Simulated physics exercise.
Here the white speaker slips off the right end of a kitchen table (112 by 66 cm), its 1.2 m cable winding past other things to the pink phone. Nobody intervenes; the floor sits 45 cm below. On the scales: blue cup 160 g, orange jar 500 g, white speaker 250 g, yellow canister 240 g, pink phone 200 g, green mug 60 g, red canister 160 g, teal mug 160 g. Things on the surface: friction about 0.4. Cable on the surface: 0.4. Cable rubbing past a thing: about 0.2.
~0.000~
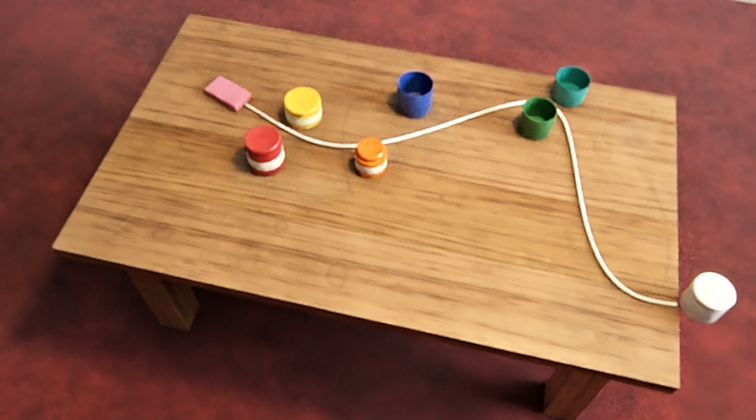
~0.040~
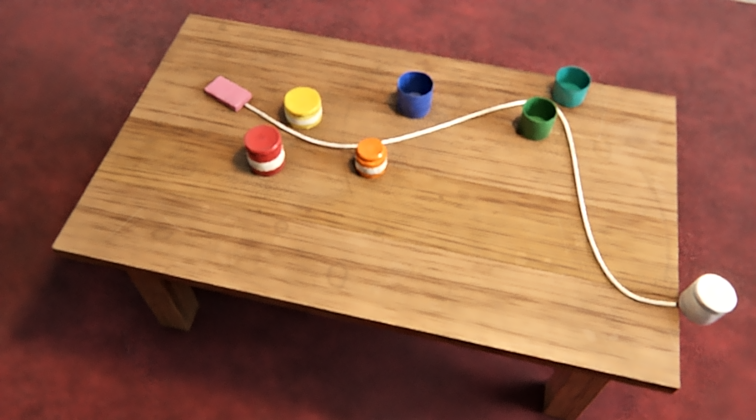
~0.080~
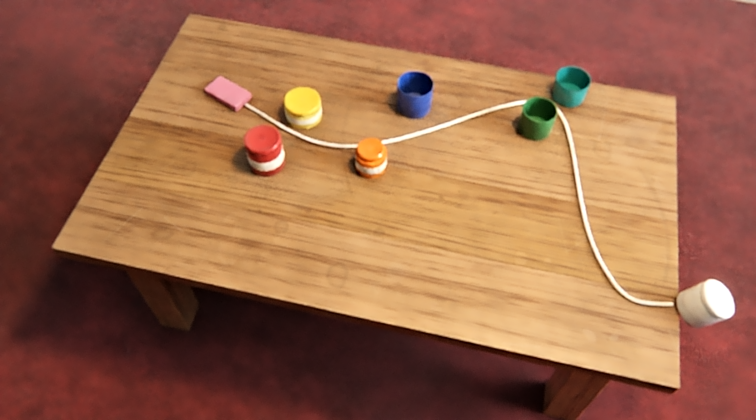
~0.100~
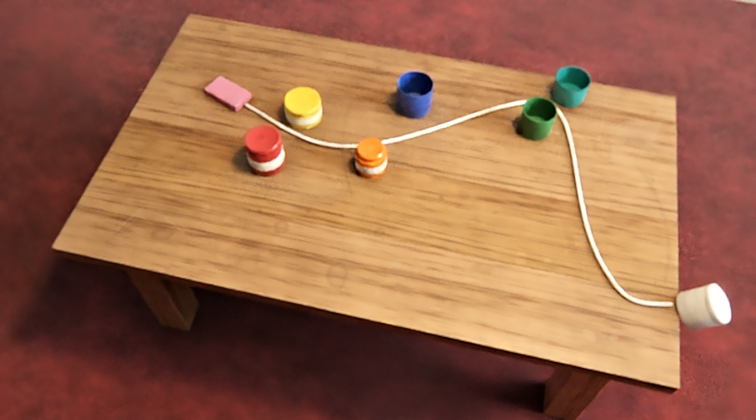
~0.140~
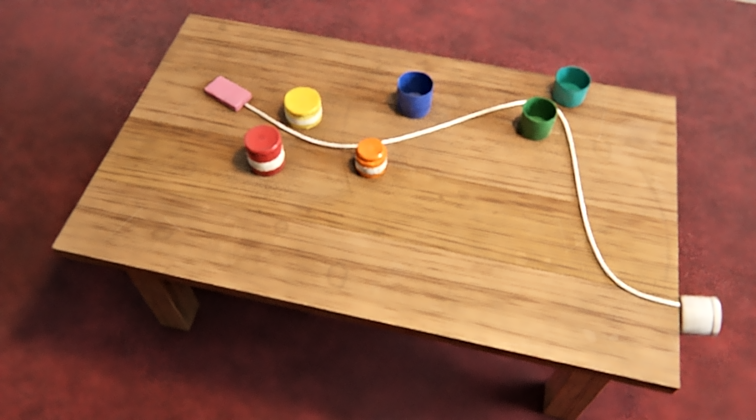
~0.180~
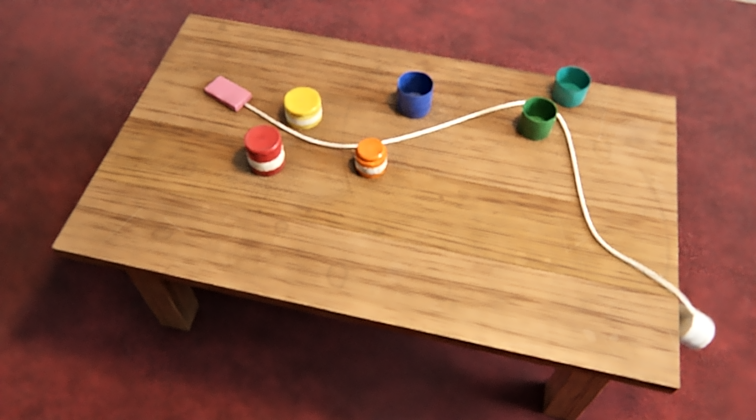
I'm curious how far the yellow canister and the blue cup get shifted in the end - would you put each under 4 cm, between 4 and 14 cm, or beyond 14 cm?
I'd put the yellow canister under 4 cm; I'd put the blue cup under 4 cm.
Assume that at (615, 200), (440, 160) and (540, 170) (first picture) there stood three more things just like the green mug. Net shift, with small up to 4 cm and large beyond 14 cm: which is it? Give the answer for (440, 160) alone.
At that spot the shift is slight.
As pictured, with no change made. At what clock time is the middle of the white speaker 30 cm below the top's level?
Near 0.32 seconds.
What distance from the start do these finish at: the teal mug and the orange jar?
Final offset from start: Teal mug = 0 cm, orange jar = 0 cm.
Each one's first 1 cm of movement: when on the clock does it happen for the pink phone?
Pink phone: Roughly 0.36 s.
By 0.4 s, the cable's tail end at (261, 111); green mug 27 cm off its start, white speaker over the edge, pink phone 4 cm off its start.
By 0.7 s, the cable's tail end at (264, 113); green mug 57 cm off its start, white speaker over the edge, pink phone 5 cm off its start.
By 0.9 s, the cable's tail end at (264, 113); green mug over the edge, white speaker over the edge, pink phone 5 cm off its start at (245, 99).
By 1.2 s, the cable's tail end at (264, 113); green mug over the edge, white speaker over the edge, pink phone 5 cm off its start.
By 2.4 s, the cable's tail end at (264, 113); yellow canister 0 cm off its start at (303, 99), blue cup 0 cm off its start at (416, 84), green mug over the edge, white speaker over the edge.
